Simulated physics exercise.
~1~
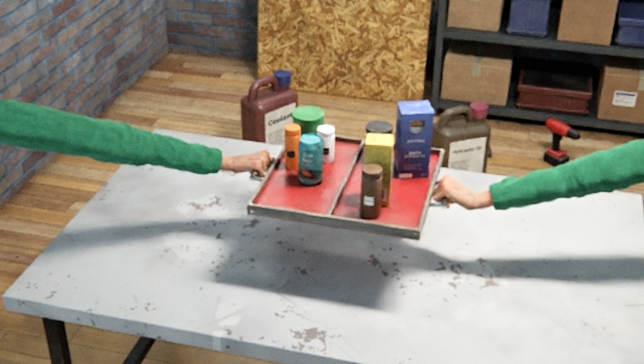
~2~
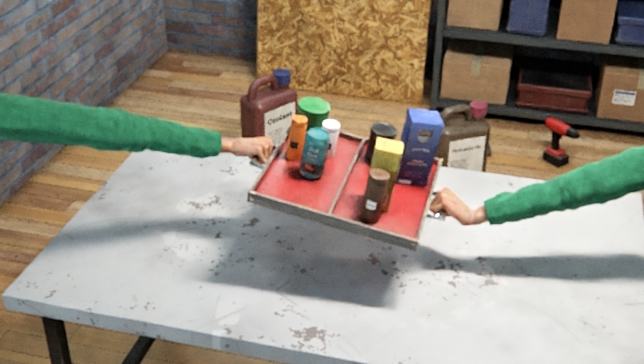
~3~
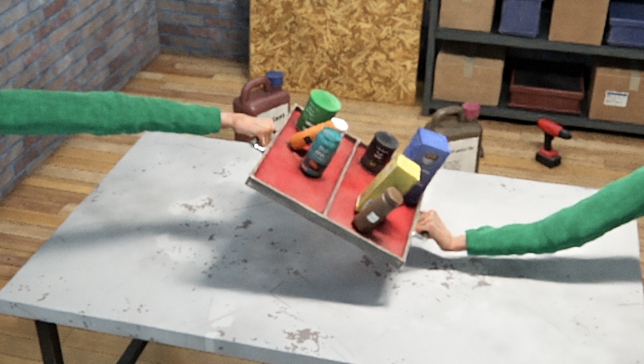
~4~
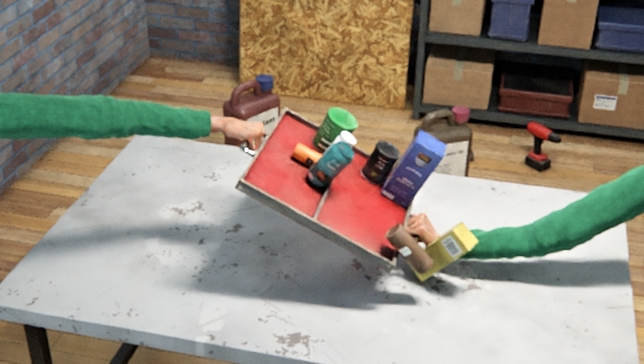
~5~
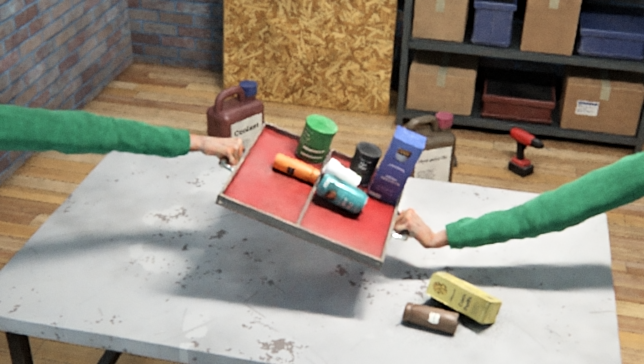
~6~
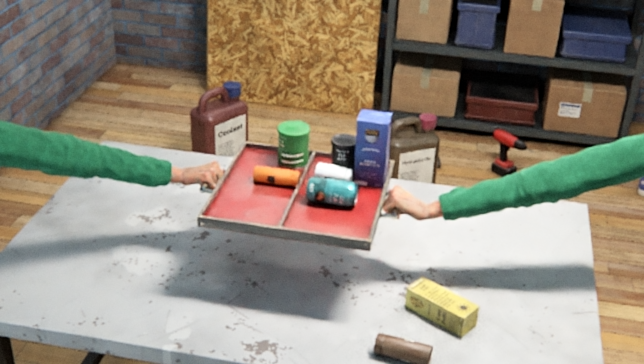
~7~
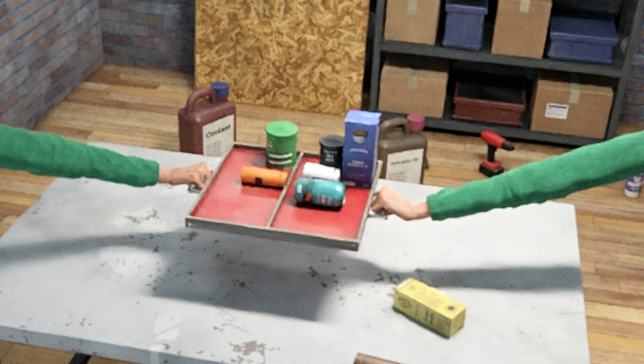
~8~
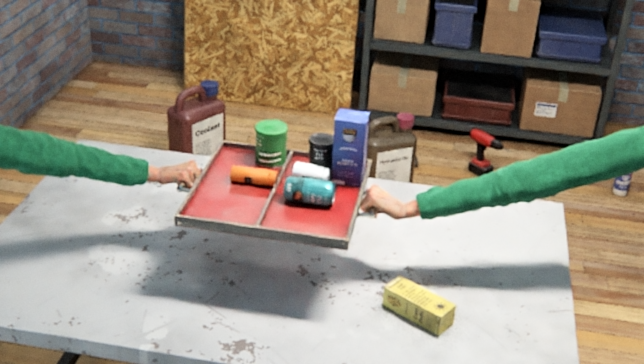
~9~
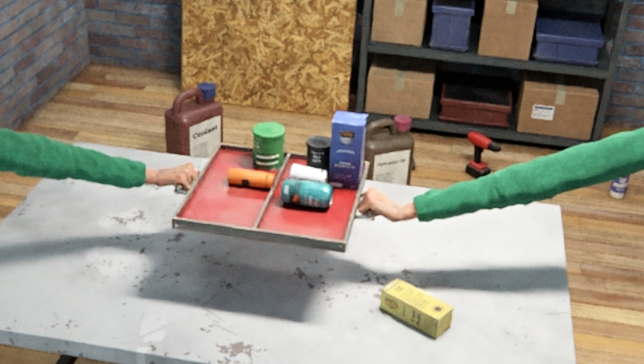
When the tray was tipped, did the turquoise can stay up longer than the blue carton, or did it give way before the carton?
The turquoise can gave way first. It ended up lying on its side on the tray, while the blue carton was still standing.
